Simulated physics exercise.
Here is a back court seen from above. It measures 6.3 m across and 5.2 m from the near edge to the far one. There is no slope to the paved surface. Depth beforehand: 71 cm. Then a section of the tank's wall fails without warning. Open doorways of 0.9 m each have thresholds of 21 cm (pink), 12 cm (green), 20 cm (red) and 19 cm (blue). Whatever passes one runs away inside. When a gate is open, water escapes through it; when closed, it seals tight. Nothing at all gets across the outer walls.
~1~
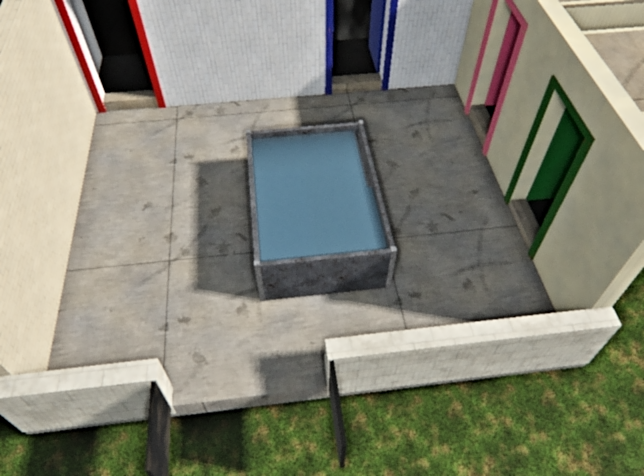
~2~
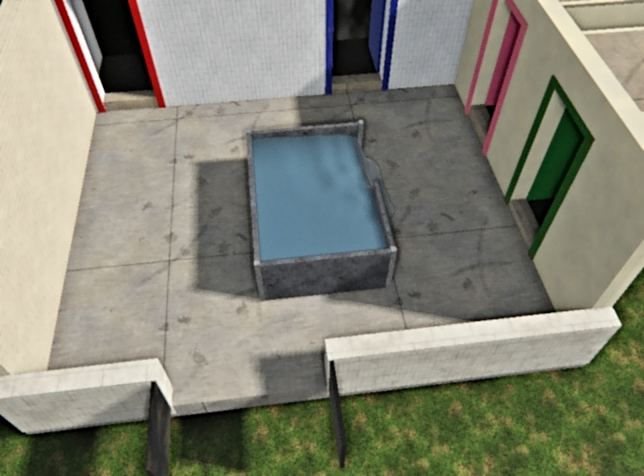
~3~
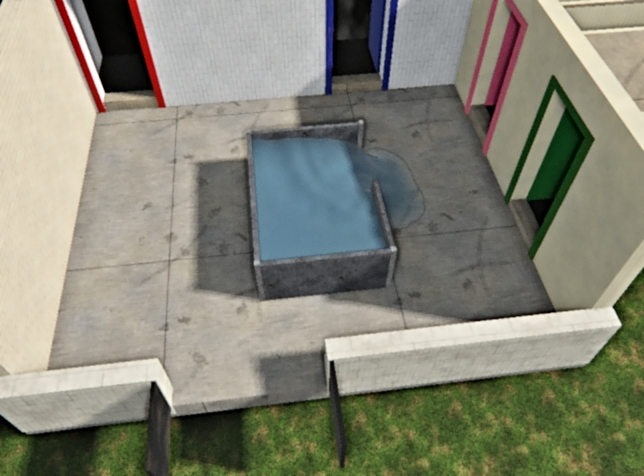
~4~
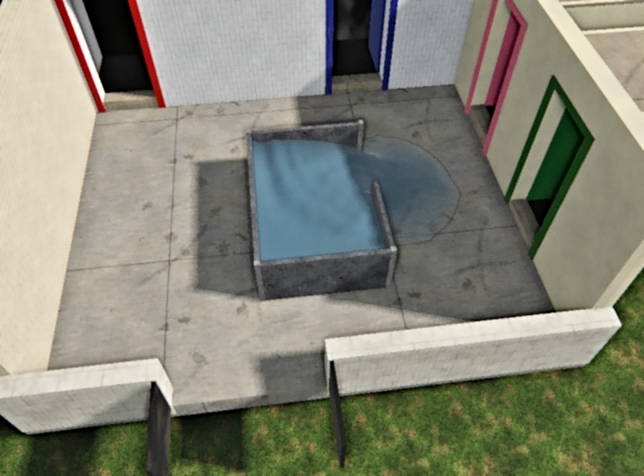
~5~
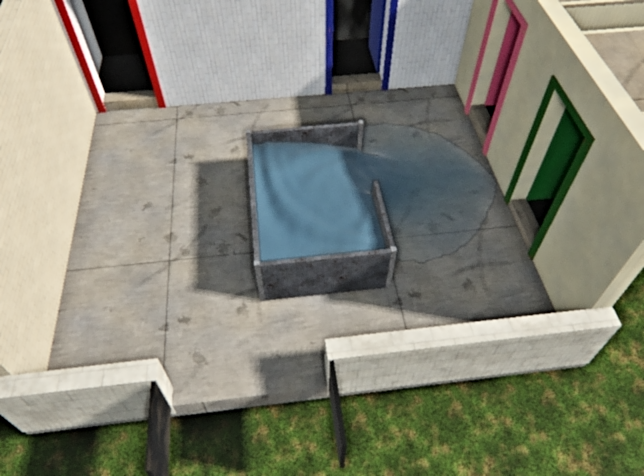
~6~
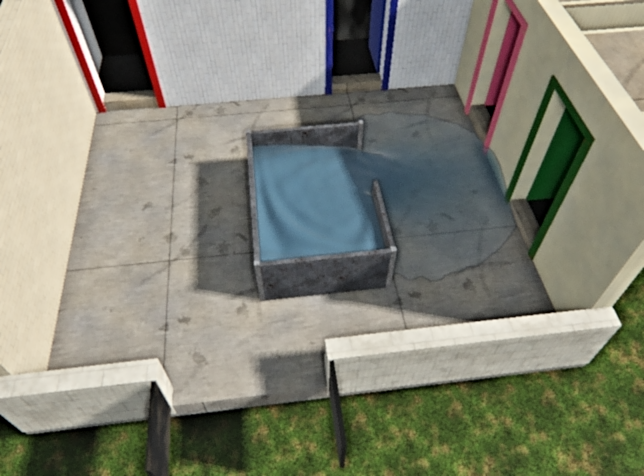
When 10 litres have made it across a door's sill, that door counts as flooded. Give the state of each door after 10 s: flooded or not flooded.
State after that time: Pink door flooded, green door flooded, red door not flooded, blue door not flooded.
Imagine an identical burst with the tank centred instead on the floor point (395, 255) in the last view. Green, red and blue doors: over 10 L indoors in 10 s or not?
Green: Beyond limit; red: Within limit; blue: Within limit.
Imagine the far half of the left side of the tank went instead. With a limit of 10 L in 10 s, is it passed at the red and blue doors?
At red the amount is higher than the mark, while at blue it is beneath the mark.
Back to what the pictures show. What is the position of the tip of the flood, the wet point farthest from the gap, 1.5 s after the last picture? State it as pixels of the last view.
Near (565, 339).
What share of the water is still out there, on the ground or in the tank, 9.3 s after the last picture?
About 88 per cent.
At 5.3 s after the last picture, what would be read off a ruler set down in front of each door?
Depths in centimetres - pink: 15, green: 12, red: 7, blue: 11.
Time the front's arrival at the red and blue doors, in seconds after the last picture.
Arrival: Red 3.0 s, blue 0.8 s.
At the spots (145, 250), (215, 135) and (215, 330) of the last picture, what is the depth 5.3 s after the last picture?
Depth readings in turn - 2, 4, 5 cm.
Then, 0.7 s after the last picture water covers 25 % of the floor and is deepest (42 cm) near (481, 175); pink door 34 cm at the sill, 10 L in, green door 25 cm at the sill, 18 L in, red door not reached, blue door not reached.
Then, 1.5 s after the last picture water covers 30 % of the floor and is deepest (45 cm) near (455, 89); pink door 30 cm at the sill, 51 L in, green door 22 cm at the sill, 59 L in, red door not reached, blue door 11 cm at the sill, 0 L in.
Then, 2.8 s after the last picture water covers 55 % of the floor and is deepest (26 cm) near (460, 101); pink door 24 cm at the sill, 73 L in, green door 18 cm at the sill, 96 L in, red door not reached, blue door 13 cm at the sill, 0 L in.
Then, 5.3 s after the last picture water covers 90 % of the floor and is deepest (16 cm) near (45, 386); pink door 15 cm at the sill, 77 L in, green door 12 cm at the sill, 111 L in, red door 7 cm at the sill, 0 L in, blue door 11 cm at the sill, 0 L in.
Then, 9.3 s after the last picture water covers 95 % of the floor and is deepest (13 cm) near (241, 277); pink door 9 cm at the sill, 77 L in, green door 6 cm at the sill, 111 L in, red door 9 cm at the sill, 0 L in, blue door 7 cm at the sill, 0 L in.
